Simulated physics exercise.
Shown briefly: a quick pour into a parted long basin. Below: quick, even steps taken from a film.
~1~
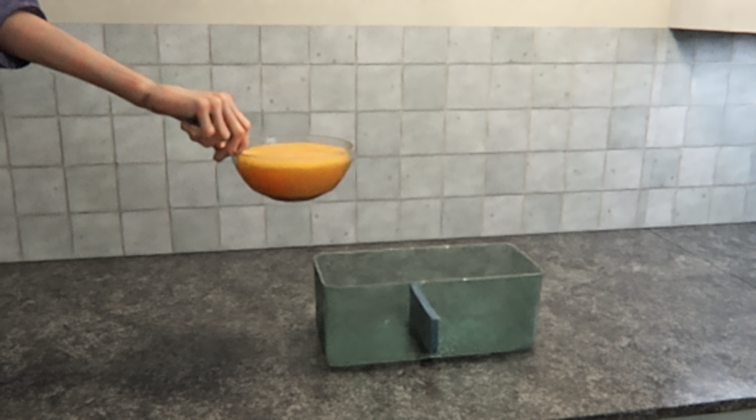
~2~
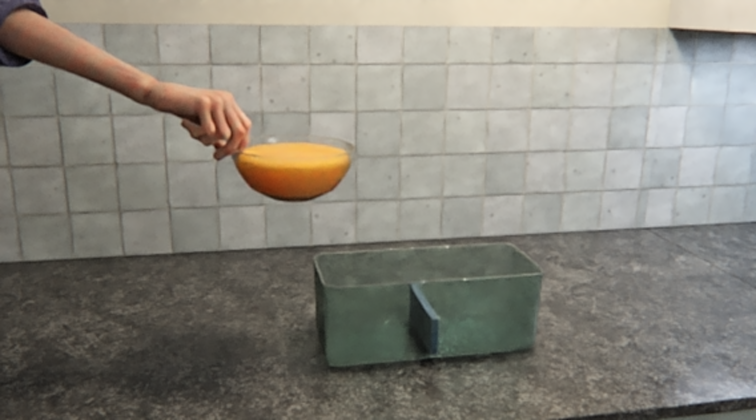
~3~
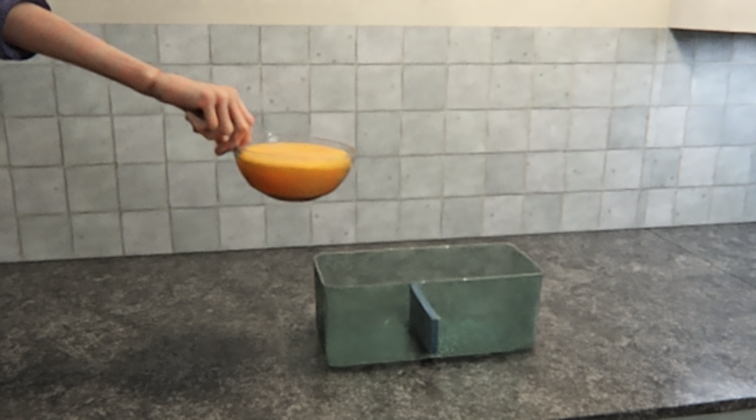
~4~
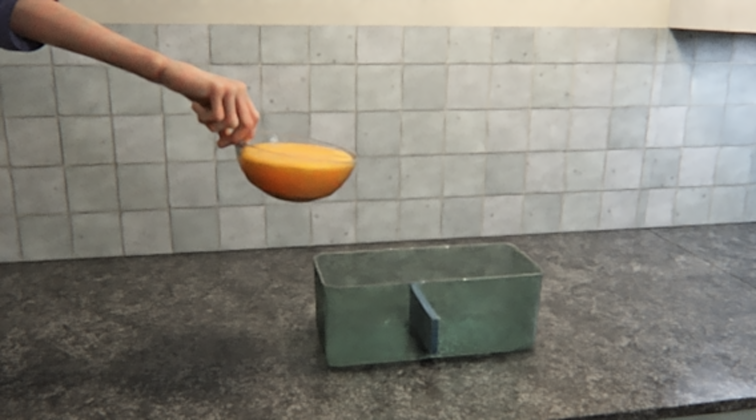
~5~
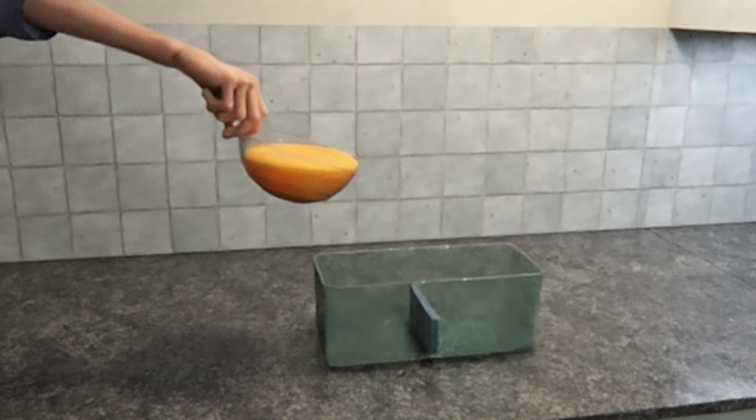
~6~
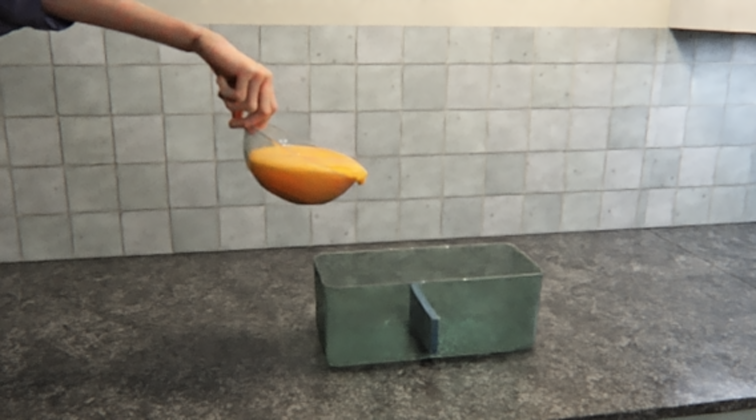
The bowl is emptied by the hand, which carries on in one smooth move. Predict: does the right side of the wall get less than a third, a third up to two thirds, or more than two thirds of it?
It gets less than a third.
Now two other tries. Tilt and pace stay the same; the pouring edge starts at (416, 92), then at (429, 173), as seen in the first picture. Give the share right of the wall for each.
The first gives 80 %, the second 85 %.
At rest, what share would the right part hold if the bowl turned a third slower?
Some 5 per cent.
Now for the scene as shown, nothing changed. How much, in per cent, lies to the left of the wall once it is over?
Some 85 per cent.
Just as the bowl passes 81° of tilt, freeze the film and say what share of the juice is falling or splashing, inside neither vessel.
Around 45 in a hundred, more or less.
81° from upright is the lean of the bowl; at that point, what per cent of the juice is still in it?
Roughly 20 percent.
A moment on, the bowl is tipped on its side and 18 per cent is still to pour, 39 is left of the wall and 0 right of it.
Next, the bowl is tipped on its side and 1 per cent is still to pour, 86 is left of the wall and 1 right of it.
Then the bowl is tipped on its side and 0 per cent is still to pour, 86 is left of the wall and 6 right of it.
Later the bowl is tipped on its side and 0 per cent is still to pour, 85 is left of the wall and 6 right of it.
Finally, 85 per cent lies left of the wall, 7 right of it and 8 outside.
